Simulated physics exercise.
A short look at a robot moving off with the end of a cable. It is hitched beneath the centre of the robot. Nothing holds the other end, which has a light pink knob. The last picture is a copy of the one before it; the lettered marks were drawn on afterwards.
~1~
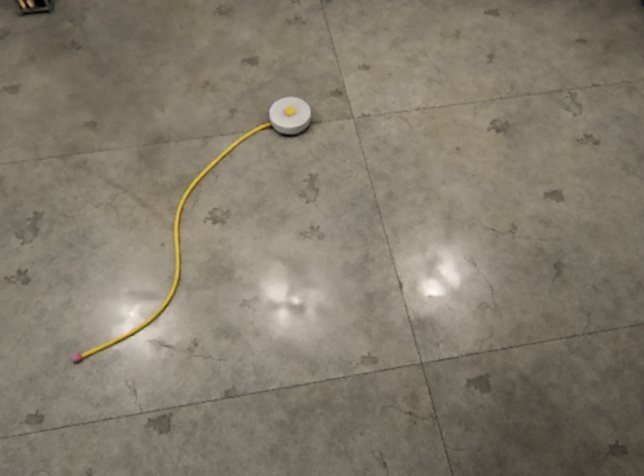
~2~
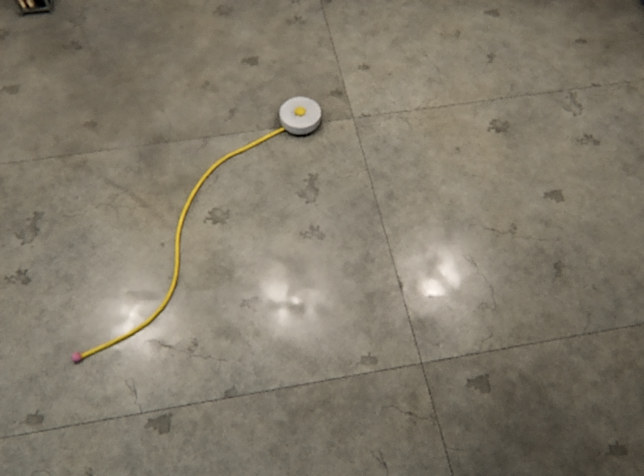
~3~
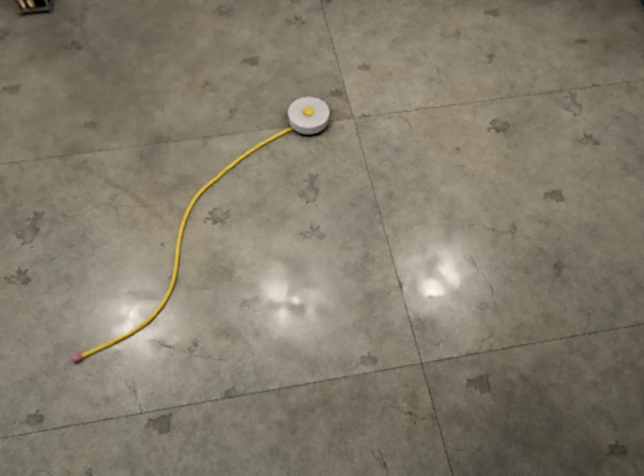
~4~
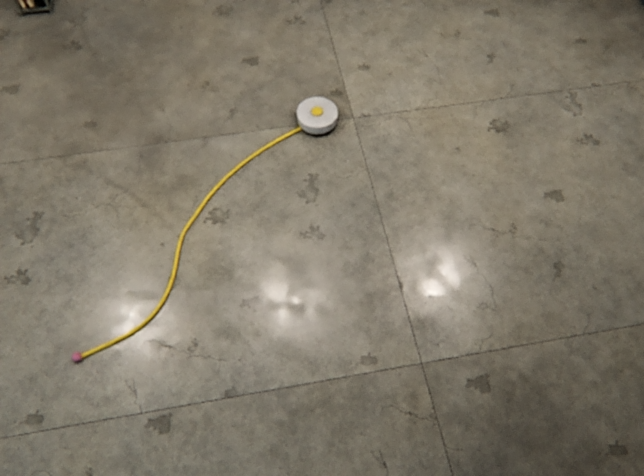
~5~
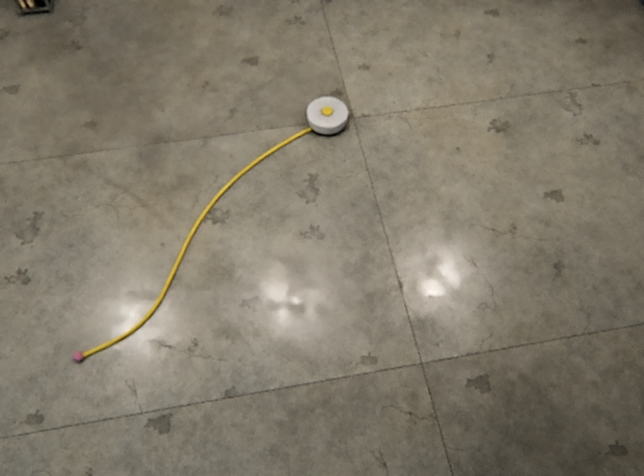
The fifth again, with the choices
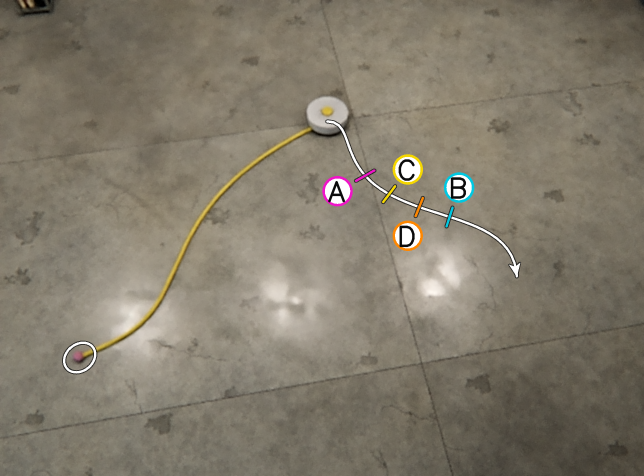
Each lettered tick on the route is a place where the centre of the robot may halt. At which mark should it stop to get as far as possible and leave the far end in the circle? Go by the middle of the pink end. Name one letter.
It should halt at D.
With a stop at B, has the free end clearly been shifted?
By then, yes.
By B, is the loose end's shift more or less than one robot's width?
Less.
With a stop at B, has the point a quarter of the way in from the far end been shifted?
Yes.
On the marked copy, A at (365, 176); B at (450, 217); C at (389, 194); D at (419, 207); the ring at (80, 357); the route from (327, 121) via (406, 202) to (517, 277).
Taking D. A third of the way, robot (351, 147), middle of the cable (208, 217), free end (82, 355).
Two thirds of the way, robot (380, 183), middle of the cable (211, 218), free end (82, 355).
When it is over, robot (421, 203), middle of the cable (241, 233), free end (86, 353); the free end is still in its ring.
As for the rest, A is safe but short; B drags the free end to (103, 343); C is safe but short.
